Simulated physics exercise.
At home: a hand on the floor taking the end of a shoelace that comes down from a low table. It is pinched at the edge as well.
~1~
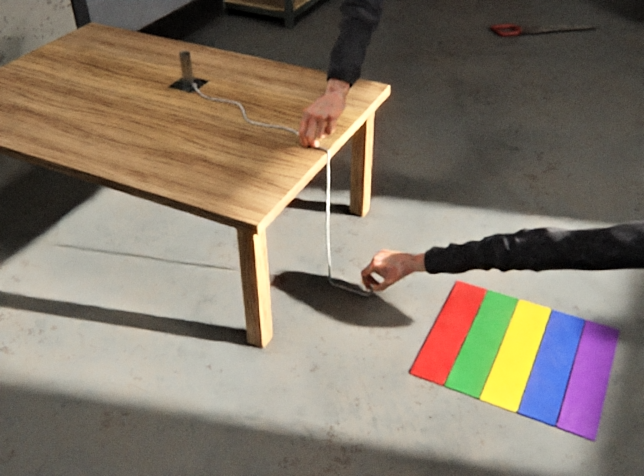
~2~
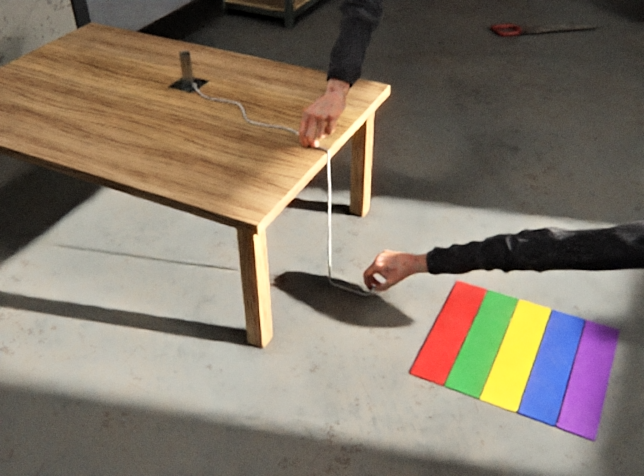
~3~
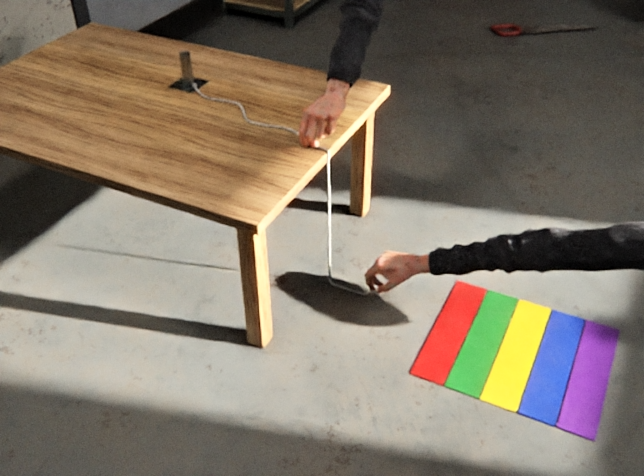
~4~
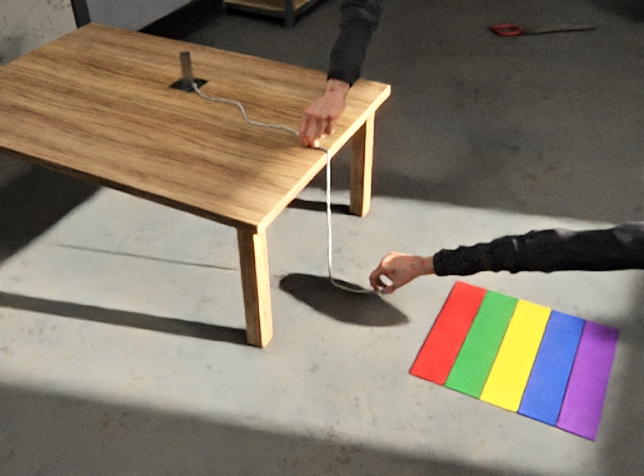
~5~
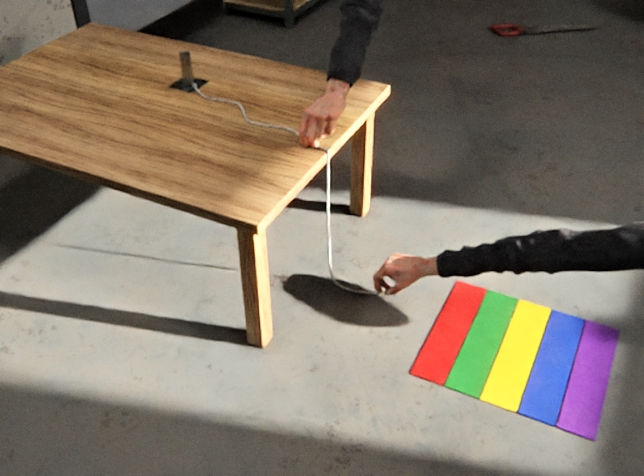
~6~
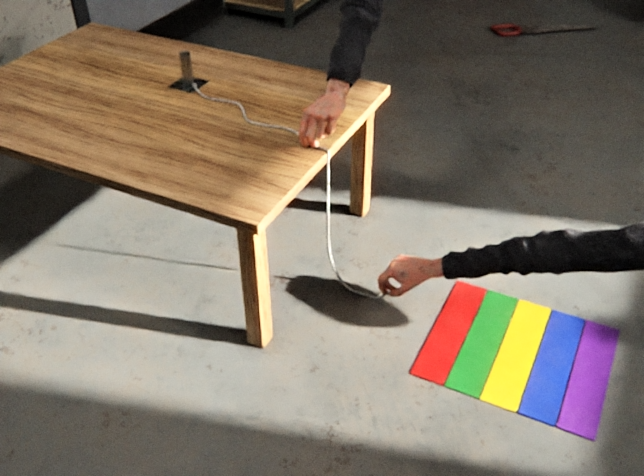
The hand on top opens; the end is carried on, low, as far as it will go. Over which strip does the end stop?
It halts on the green strip.
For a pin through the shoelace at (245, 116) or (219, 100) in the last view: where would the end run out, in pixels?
Near (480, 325) and (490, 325).
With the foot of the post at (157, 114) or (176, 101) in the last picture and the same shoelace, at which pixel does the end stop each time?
In that order: (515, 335) and (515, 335).
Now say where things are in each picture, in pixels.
End (372, 287); red (435, 360); green (470, 373); yellow (505, 385); blue (542, 398); purple (581, 412), in the first frame.
End (374, 288); shoelace through (205, 96) (244, 115) (297, 133) (329, 173) (329, 227) (330, 278), in the second frame.
End (376, 289), in the third frame.
End (380, 290); shoelace through (205, 96) (244, 115) (297, 133) (328, 173) (329, 227) (331, 278), in the fourth frame.
End (383, 291), in the fifth frame.
End (388, 293); shoelace through (205, 96) (244, 115) (297, 133) (328, 173) (328, 227) (340, 279), in the sixth frame.
Soon after, end near (439, 309); over red.
After that, end near (472, 320); over green.
At the stop, end near (492, 326); over green. Over green.
